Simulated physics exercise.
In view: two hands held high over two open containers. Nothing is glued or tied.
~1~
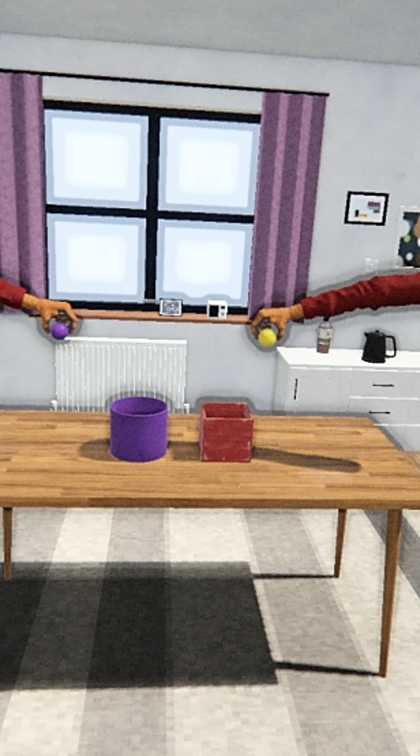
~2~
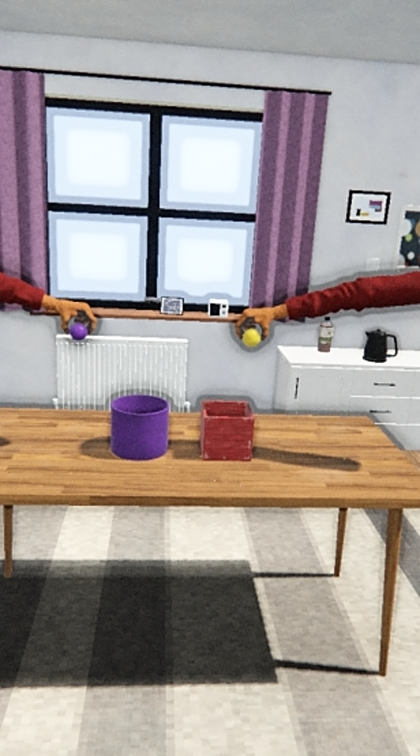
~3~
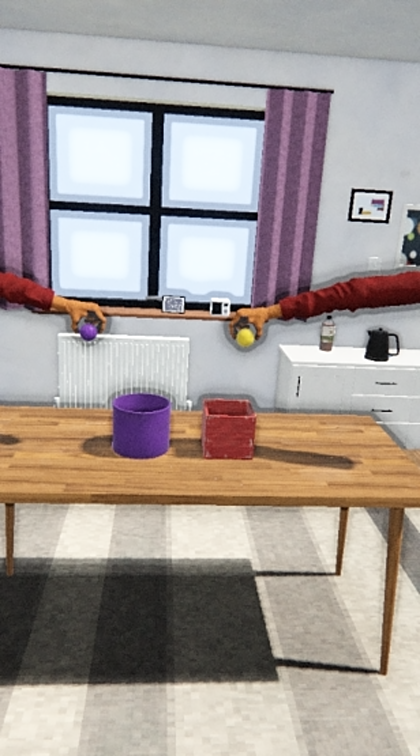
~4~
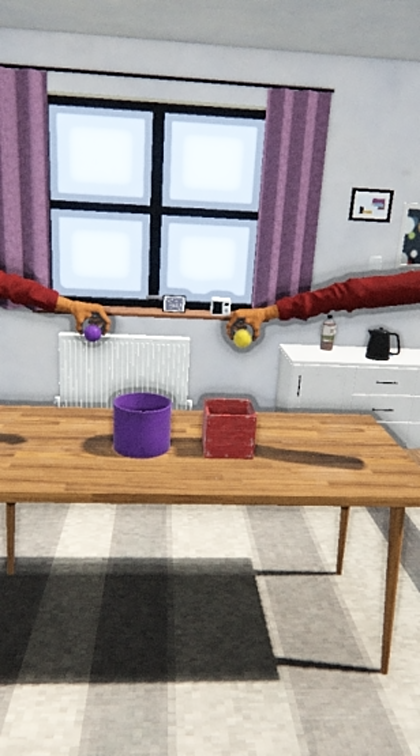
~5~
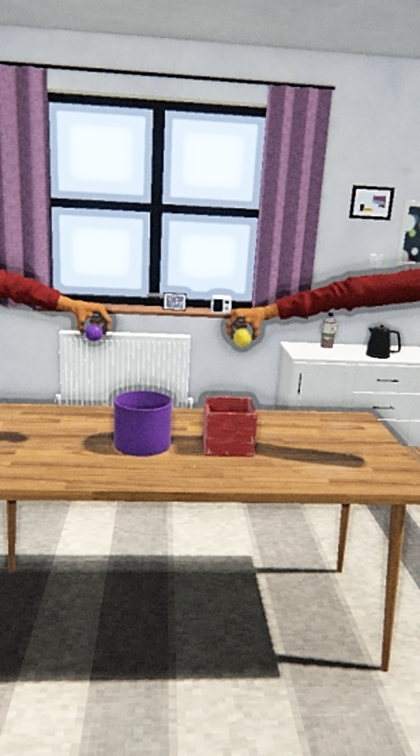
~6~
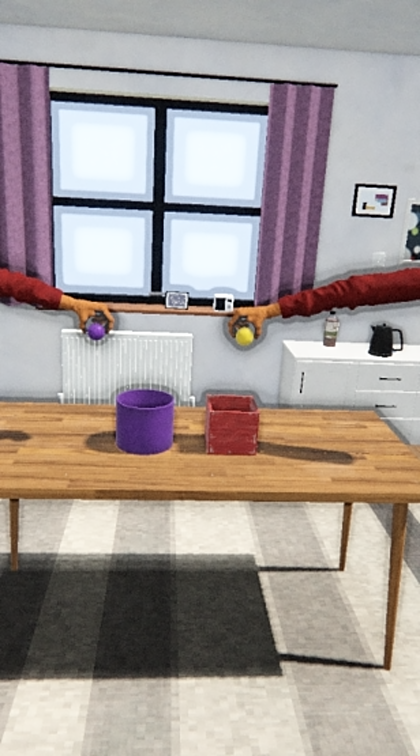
To begin with, two red-sleeved arms reach in from left and right, holding a purple onion and a yellow lemon high behind a wooden table with a purple bin and a red crate. The hands move inward a little, bringing the two items closer together, then stay nearly still, both items still gripped.
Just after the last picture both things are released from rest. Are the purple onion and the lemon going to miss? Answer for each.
The purple onion misses and the lemon lands inside.
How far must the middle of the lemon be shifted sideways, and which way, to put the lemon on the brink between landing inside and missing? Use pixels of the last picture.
About 16 pixels right.
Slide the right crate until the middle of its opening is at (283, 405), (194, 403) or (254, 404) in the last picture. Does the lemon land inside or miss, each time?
In turn it lands outside; is not caught; drops into the container.
Then, 0.16 s past the last view, purple onion travelled about its own width near (96, 352); lemon travelled about its own width near (243, 357).
Then, 0.24 s past the last view, purple onion in the air near (96, 388); lemon in the air near (241, 392).
Then, 0.30 s past the last view, purple onion in the air near (97, 425); lemon in the air near (238, 427).
Finally, the purple onion falls beside it, near (97, 435); the lemon is caught, near (237, 435).
